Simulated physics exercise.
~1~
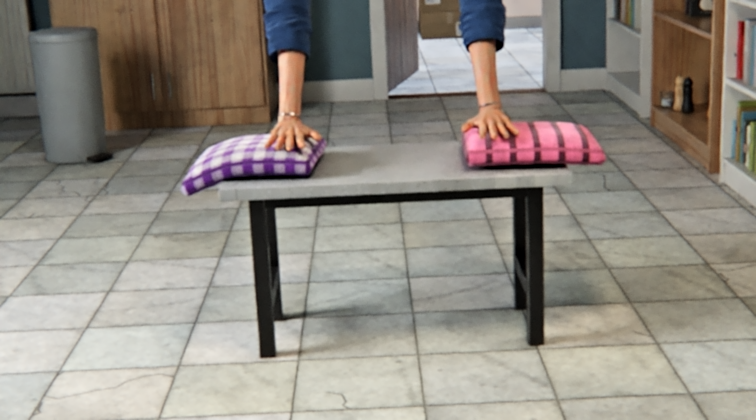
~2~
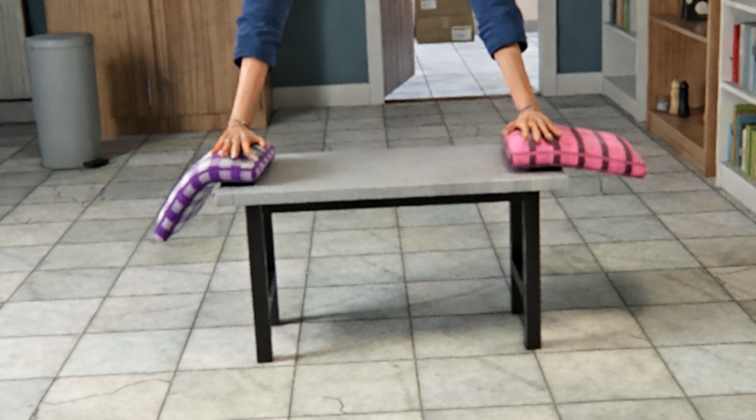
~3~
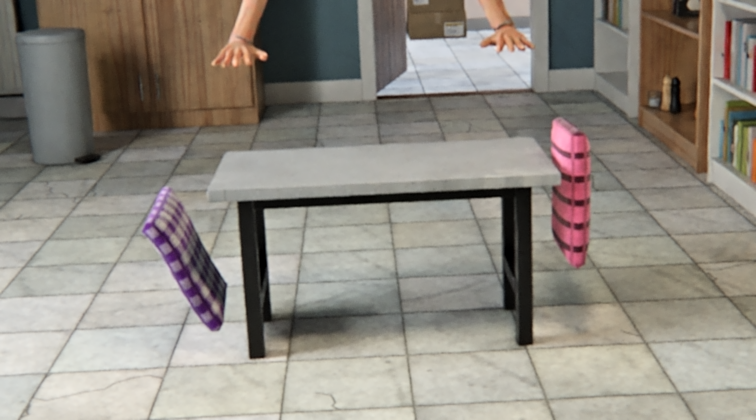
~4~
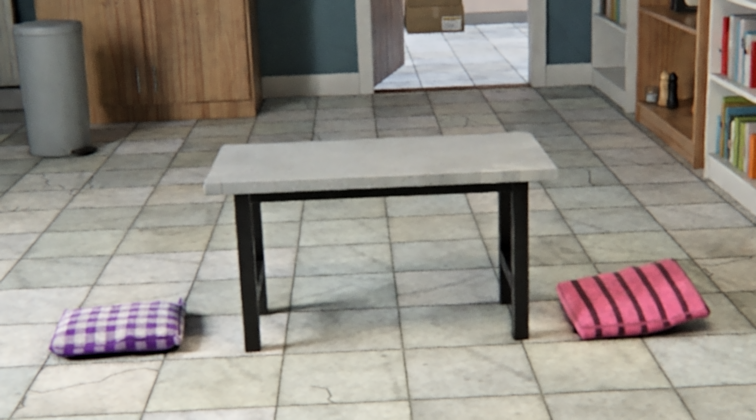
At first, two hands press down on a purple checked cushion-like bundle and a pink striped one, set near opposite ends of a grey-topped bench in a tiled room. The hands push them apart, sliding the purple one left until it droops over the edge and the pink one right until it juts past the other end. Then the hands lift away, and both bundles drop off the ends, the purple one slanting lower while the pink one falls upright. The hands withdraw from view. Finally, both lie on the floor, purple at left and pink at right, with the bench bare between them.
